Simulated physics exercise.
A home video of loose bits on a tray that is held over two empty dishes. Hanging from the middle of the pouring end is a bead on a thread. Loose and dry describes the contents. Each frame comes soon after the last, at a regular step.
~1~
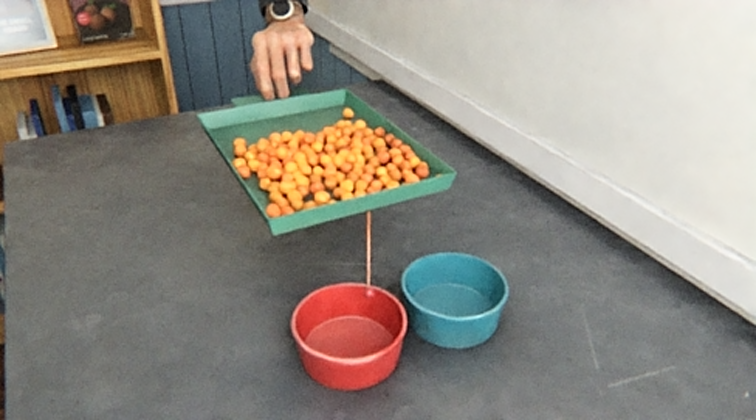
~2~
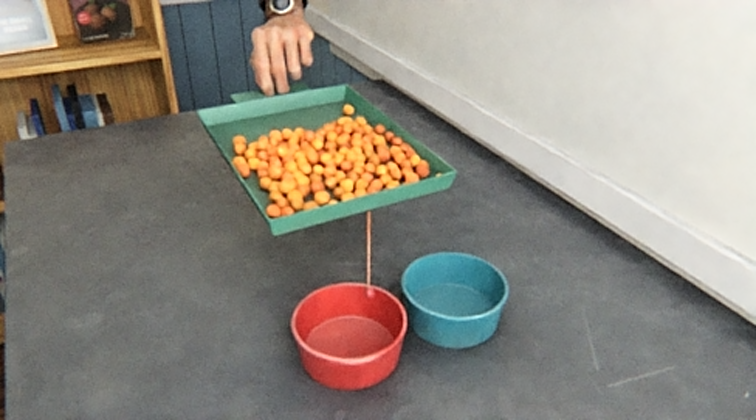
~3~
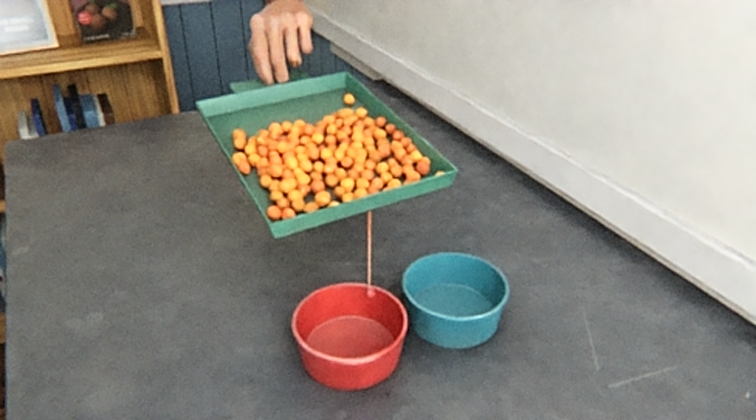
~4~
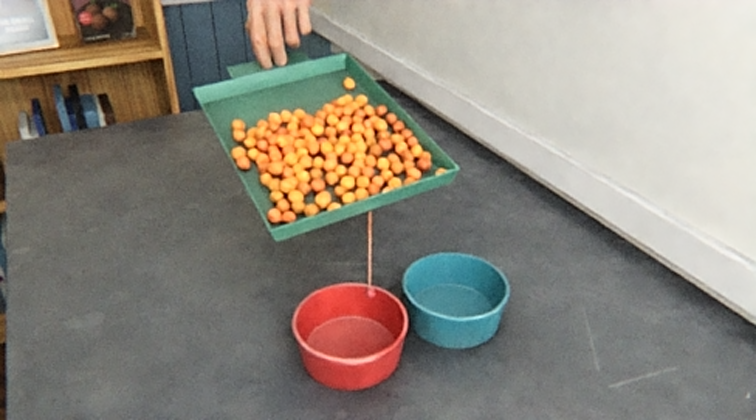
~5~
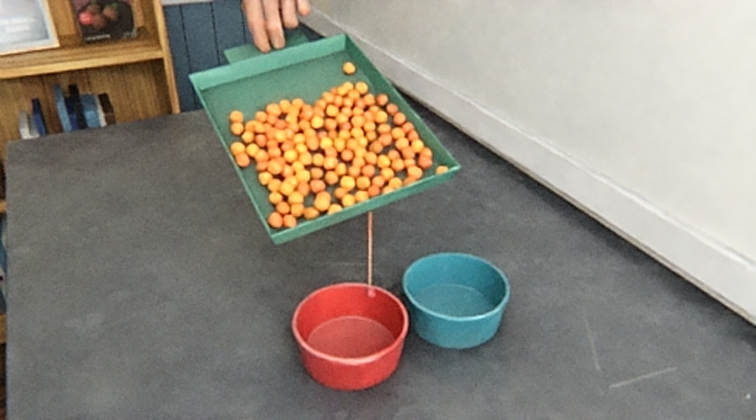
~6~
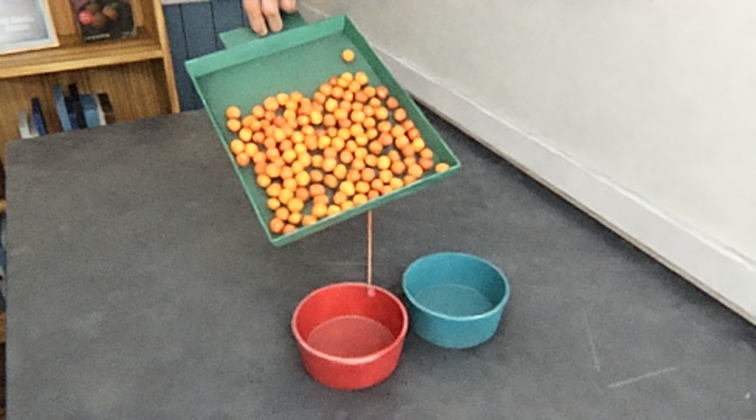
A hand raises the back of a green tray of orange pieces above two dishes.
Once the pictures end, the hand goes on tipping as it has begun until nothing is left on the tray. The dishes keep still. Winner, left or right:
Bigger share: Left.
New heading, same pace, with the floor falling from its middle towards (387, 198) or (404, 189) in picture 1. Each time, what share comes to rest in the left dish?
You'd see roughly 10 per cent the first time and 0 per cent the second.
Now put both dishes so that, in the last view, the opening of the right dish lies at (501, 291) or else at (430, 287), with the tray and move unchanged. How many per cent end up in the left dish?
I'd say about 20 percent, followed by about 60 percent.
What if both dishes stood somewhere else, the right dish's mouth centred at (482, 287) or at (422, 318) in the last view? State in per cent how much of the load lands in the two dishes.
Roughly 20 % and then 80 %.
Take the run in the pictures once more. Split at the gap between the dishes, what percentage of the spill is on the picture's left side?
Roughly 90 percent.
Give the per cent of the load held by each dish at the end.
Left dish: Roughly 30 per cent; right dish: Roughly 0 per cent.
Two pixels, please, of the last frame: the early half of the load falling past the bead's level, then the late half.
Points: About (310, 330), then about (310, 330).
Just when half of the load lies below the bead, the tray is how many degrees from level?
Roughly 105 degrees from level.
Just after the last frame, tray tipped steeply; almost all on the tray; just a few in the air.
A moment on, tray tipped past a quarter turn; just a few on the tray; roughly a quarter in the left dish; roughly half outside both; about a tenth in the air.
Further on, tray tipped past a quarter turn; roughly a third in the left dish; roughly two thirds outside both.
When it is over, tray tipped past a quarter turn; roughly a third in the left dish; not one in the right dish; roughly two thirds outside both.
